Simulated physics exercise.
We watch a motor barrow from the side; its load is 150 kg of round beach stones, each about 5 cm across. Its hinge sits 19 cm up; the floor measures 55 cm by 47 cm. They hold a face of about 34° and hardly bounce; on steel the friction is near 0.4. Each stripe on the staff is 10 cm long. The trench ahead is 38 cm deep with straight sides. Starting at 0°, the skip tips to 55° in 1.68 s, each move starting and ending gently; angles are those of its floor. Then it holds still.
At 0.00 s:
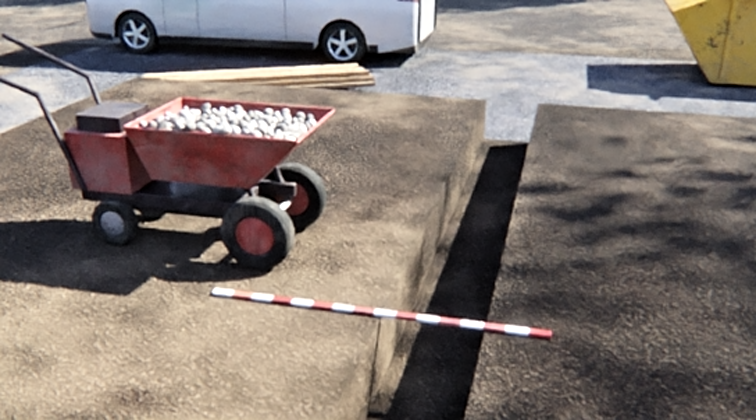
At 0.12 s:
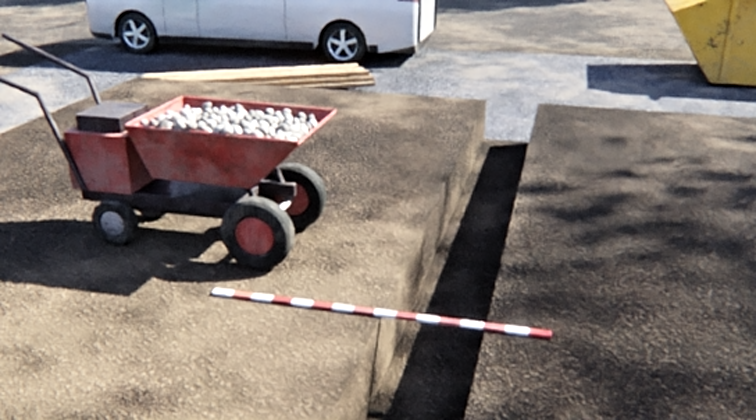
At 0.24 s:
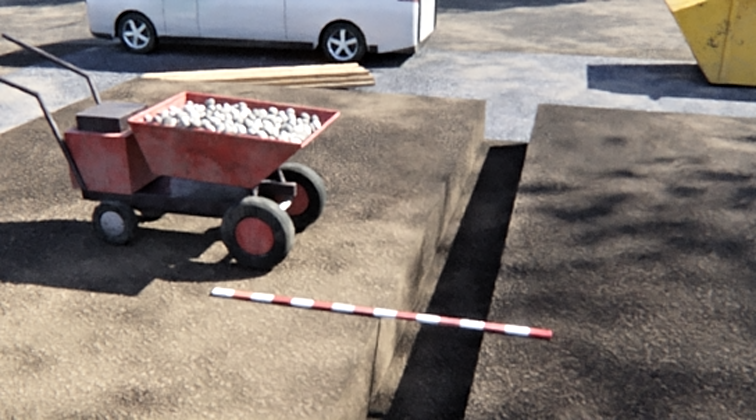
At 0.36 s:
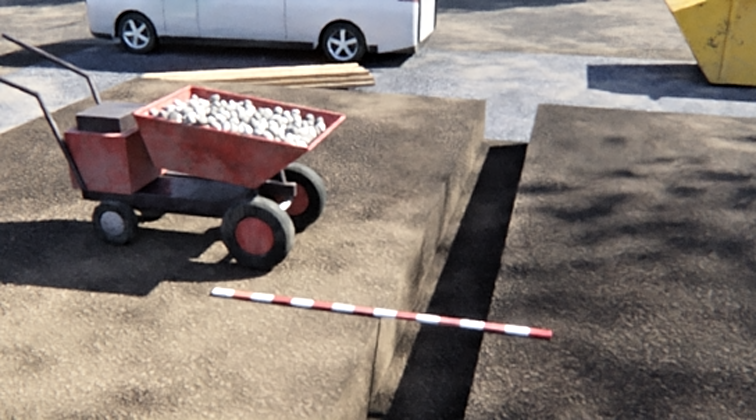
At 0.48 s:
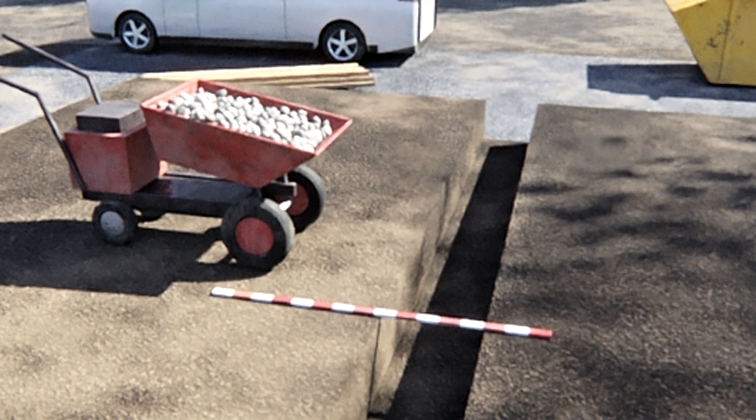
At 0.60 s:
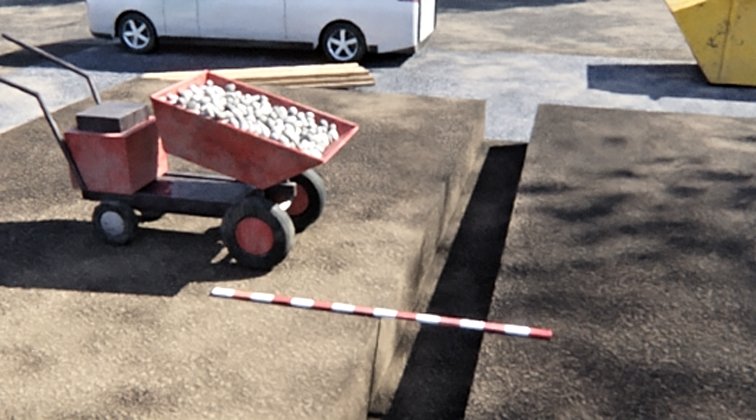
The clip shows a red motor barrow loaded with pale rounded stones beside a straight-sided trench, a red-and-white staff lying nearby. Its skip gradually tilts forward to the right, rear edge rising, while the wheels stay in place.
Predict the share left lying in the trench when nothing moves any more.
Roughly 80 per cent ends in the trench.
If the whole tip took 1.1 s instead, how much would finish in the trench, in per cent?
Then about 80 per cent.
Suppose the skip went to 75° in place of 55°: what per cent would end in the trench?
Then about 80 per cent.
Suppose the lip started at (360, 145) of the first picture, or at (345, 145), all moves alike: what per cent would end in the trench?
Near 90 per cent from the first place, 100 from the second.
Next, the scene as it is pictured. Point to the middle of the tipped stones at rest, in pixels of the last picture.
Near (441, 315).
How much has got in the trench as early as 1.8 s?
About 20 per cent by then.
After 1.3 s the floor is at 46°; 100 % in the skip; the foremost stones are at (366, 188).
After 1.8 s the floor is at 55°; 64 % in the skip, 14 % short of the trench, 22 % in the trench; the foremost stones are at (473, 324).
After 2.1 s the floor is at 55°; 36 % in the skip, 12 % short of the trench, 52 % in the trench; the foremost stones are at (489, 334).
After 4.1 s the floor is at 55°; 4 % in the skip, 16 % short of the trench, 80 % in the trench; the foremost stones are at (492, 318).
